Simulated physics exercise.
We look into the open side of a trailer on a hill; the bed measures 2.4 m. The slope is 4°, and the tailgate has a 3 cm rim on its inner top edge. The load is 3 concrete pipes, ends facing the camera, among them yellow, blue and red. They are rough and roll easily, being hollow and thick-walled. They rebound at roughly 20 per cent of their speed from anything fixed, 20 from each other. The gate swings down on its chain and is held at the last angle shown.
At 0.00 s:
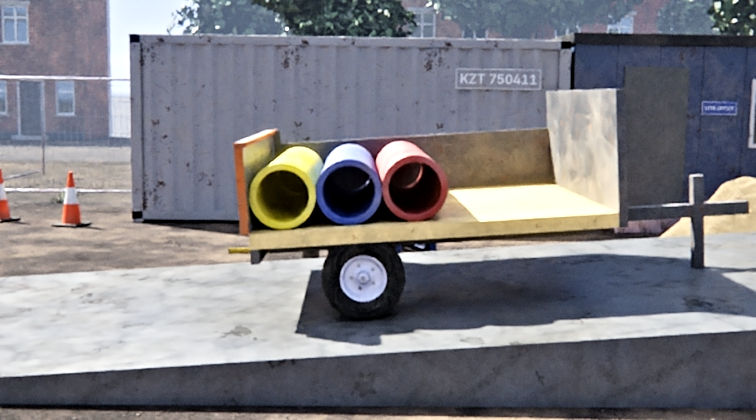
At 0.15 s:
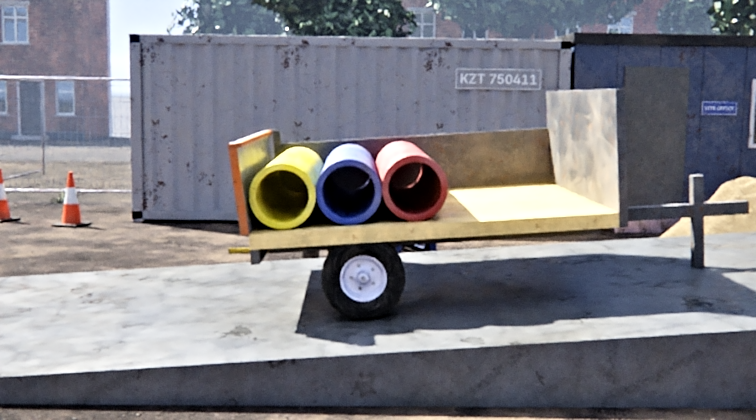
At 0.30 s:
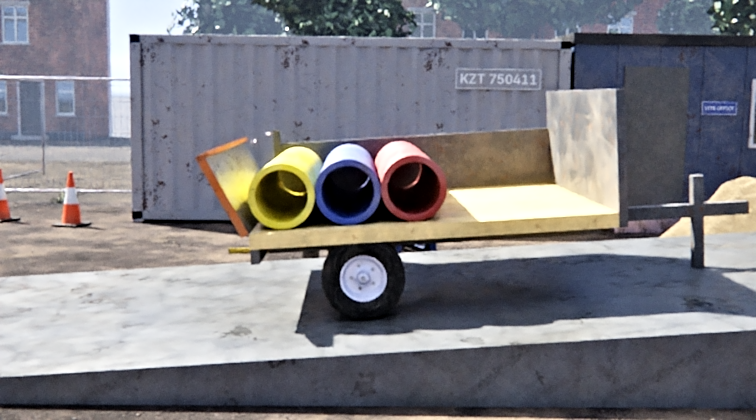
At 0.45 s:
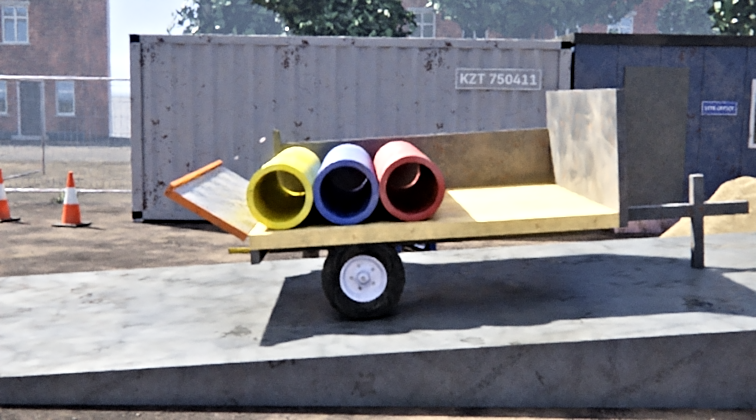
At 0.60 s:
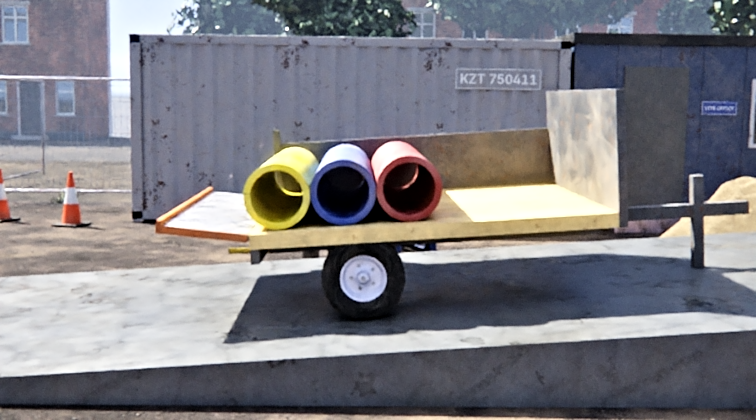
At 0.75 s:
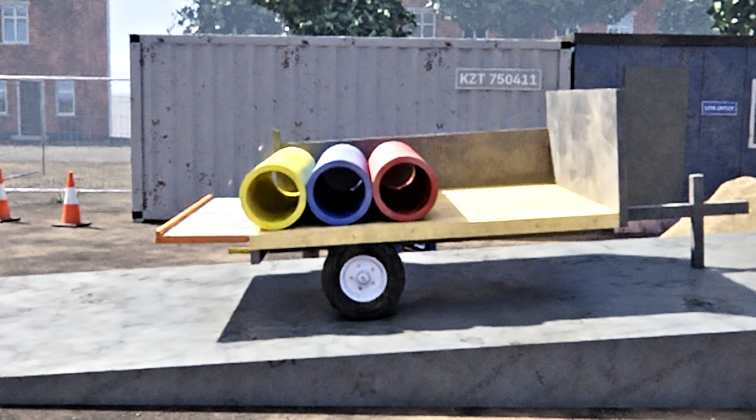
A trailer's tailgate swings down to the left as three colored pipes roll slightly left.
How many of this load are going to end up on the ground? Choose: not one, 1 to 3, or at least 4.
Out of 3: Not one.
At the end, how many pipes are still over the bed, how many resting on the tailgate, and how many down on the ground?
In that order: 1, 2, 0.
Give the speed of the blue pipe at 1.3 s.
About 0.3 m/s.
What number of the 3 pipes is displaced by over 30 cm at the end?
In all, 3.
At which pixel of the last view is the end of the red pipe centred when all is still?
Near (311, 194).
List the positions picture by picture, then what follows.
In the first frame, yellow at (282, 196), blue at (349, 192), red at (415, 188); gate 86° above level, tip at (238, 146); 3 of the 3 make up the bottom layer on the bed.
In the second frame, yellow at (282, 196), blue at (349, 192), red at (415, 188); gate 82° above level, tip at (233, 146).
In the third frame, yellow at (281, 196), blue at (348, 192), red at (414, 188); gate 60° above level, tip at (200, 158).
In the fourth frame, yellow at (280, 196), blue at (346, 192), red at (412, 188); gate 30° above level, tip at (169, 192).
In the fifth frame, yellow at (277, 197), blue at (343, 193), red at (409, 189); gate 5° above level, tip at (159, 229).
In the sixth frame, yellow at (273, 197), blue at (339, 193), red at (406, 189); gate 1° below level, tip at (159, 239).
After 1.3 s, yellow is on the bed, 5 cm short of the hinge, rolling left; blue is on the bed, 45 cm short of the hinge, rolling left; red is on the bed, 90 cm short of the hinge, rolling left; 0 of 3 are out.
After 2.0 s, yellow is on the gate, 25 cm past the hinge, rolling left; blue is on the bed, 20 cm short of the hinge, rolling left; red is on the bed, 65 cm short of the hinge, rolling left; 0 of 3 are out.
At rest (2.7 s), yellow is on the gate, 45 cm past the hinge; blue is on the gate, 5 cm past the hinge; red is on the bed, 40 cm short of the hinge; 0 of 3 are out.
